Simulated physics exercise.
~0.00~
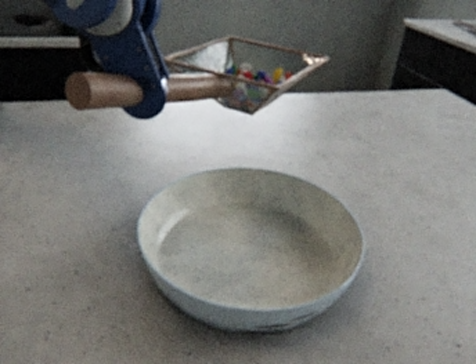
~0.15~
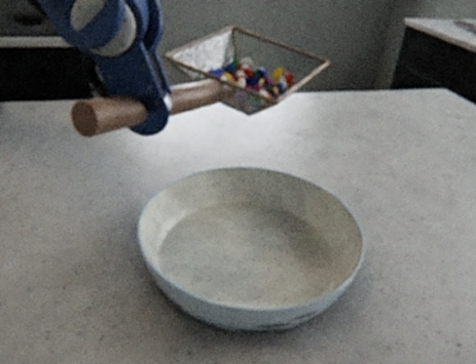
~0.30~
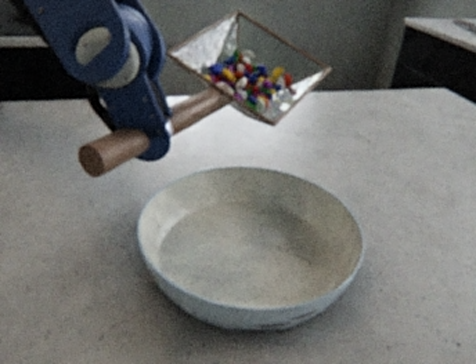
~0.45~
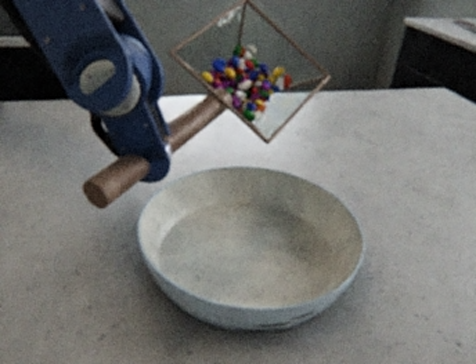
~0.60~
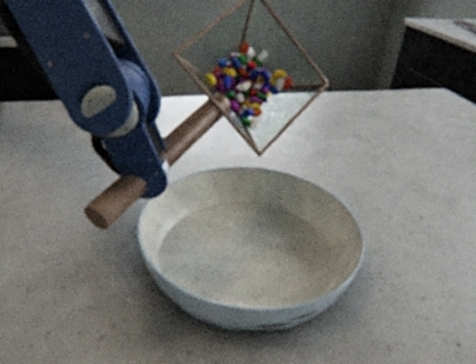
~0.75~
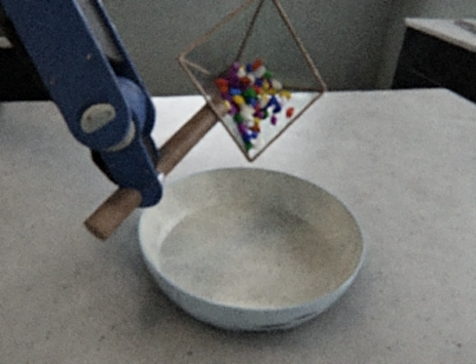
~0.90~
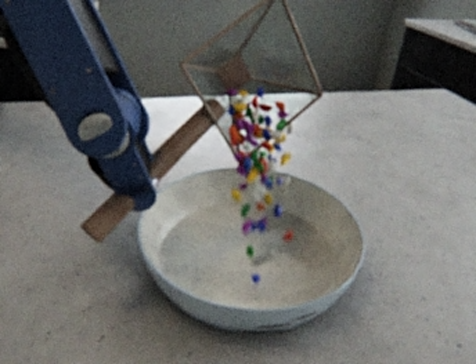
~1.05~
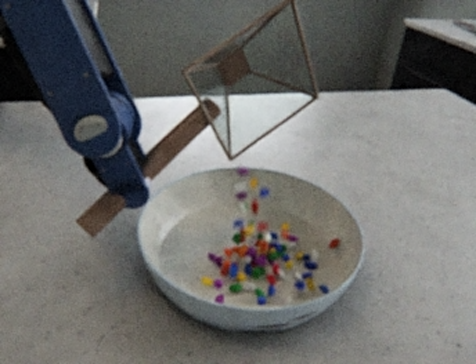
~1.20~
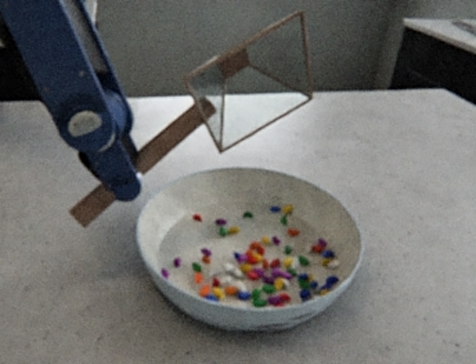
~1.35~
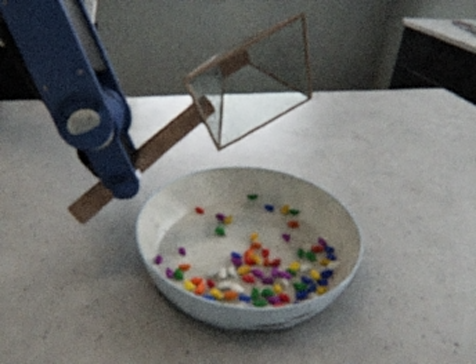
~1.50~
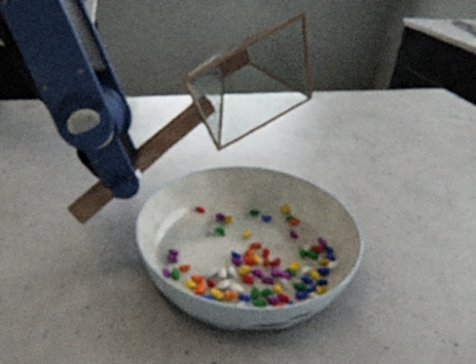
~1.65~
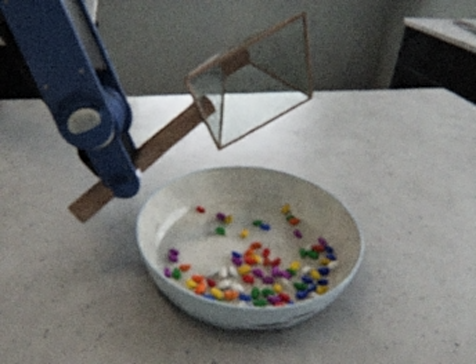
At the start, a blue robotic arm holds a wooden-handled, clear-sided scoop of colourful jelly beans above a pale, empty round pan on a speckled grey countertop. The arm steadily tilts the scoop, bringing more of the bright pile into view while the pieces stay inside. As the tilt steepens, the jelly beans slide toward the lower edge and then spill out in a stream. They drop into the pan, scattering across its bottom as the scoop empties. The arm tips slightly further and stops, leaving the scoop empty and the jelly beans resting in the pan.
